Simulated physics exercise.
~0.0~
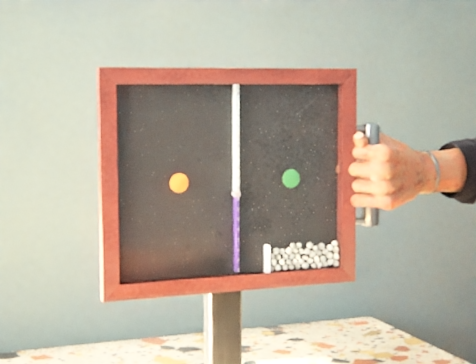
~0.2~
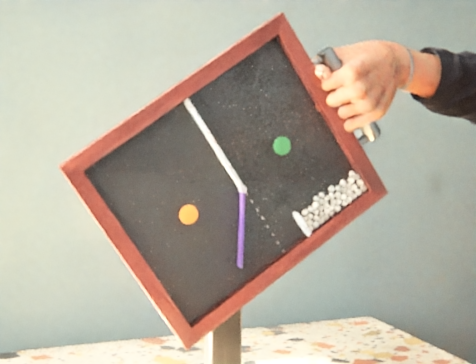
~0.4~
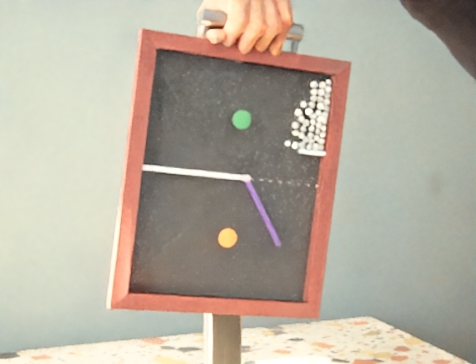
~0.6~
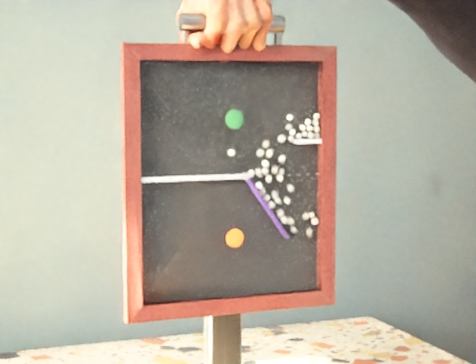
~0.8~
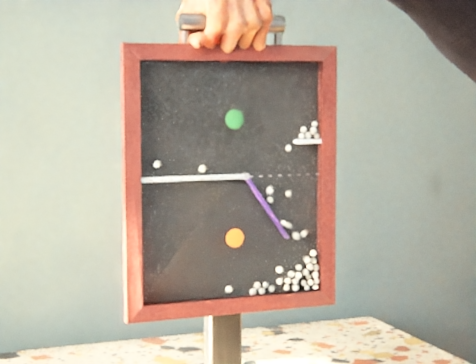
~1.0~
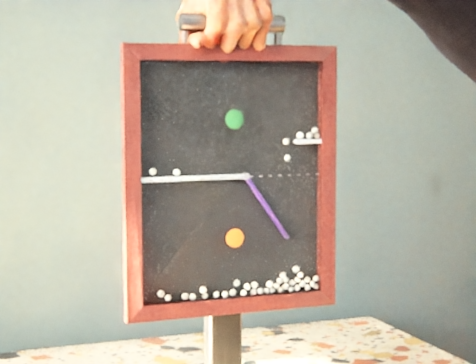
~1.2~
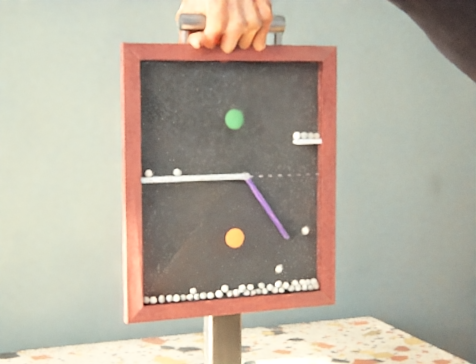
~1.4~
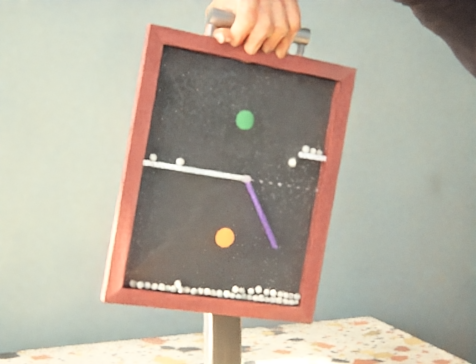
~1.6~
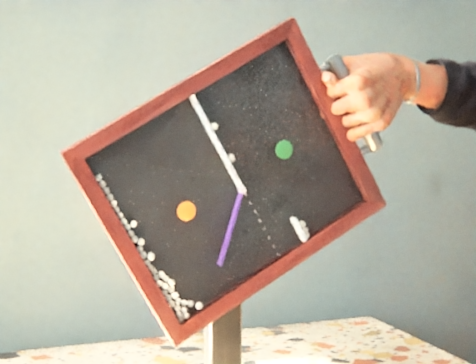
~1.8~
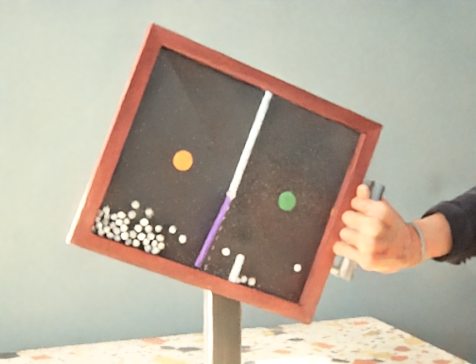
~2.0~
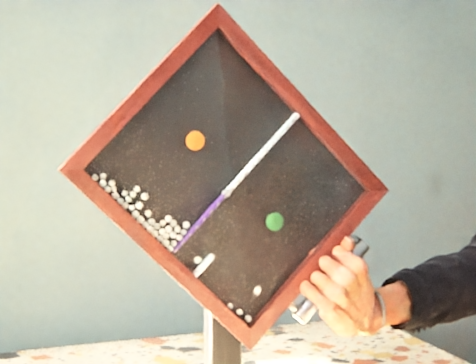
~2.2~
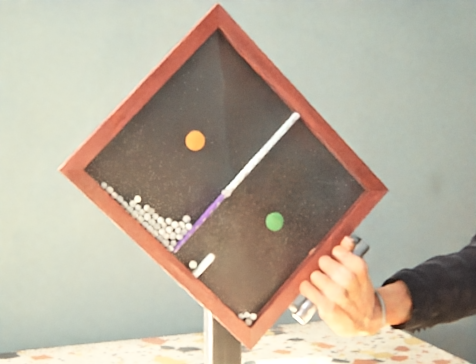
A hand turned a framed box anticlockwise onto its side, and most of the white balls spilled from the green-dot side past a purple flap to the orange-dot side, before it swung back past upright and stopped tilted clockwise, the flap shut.
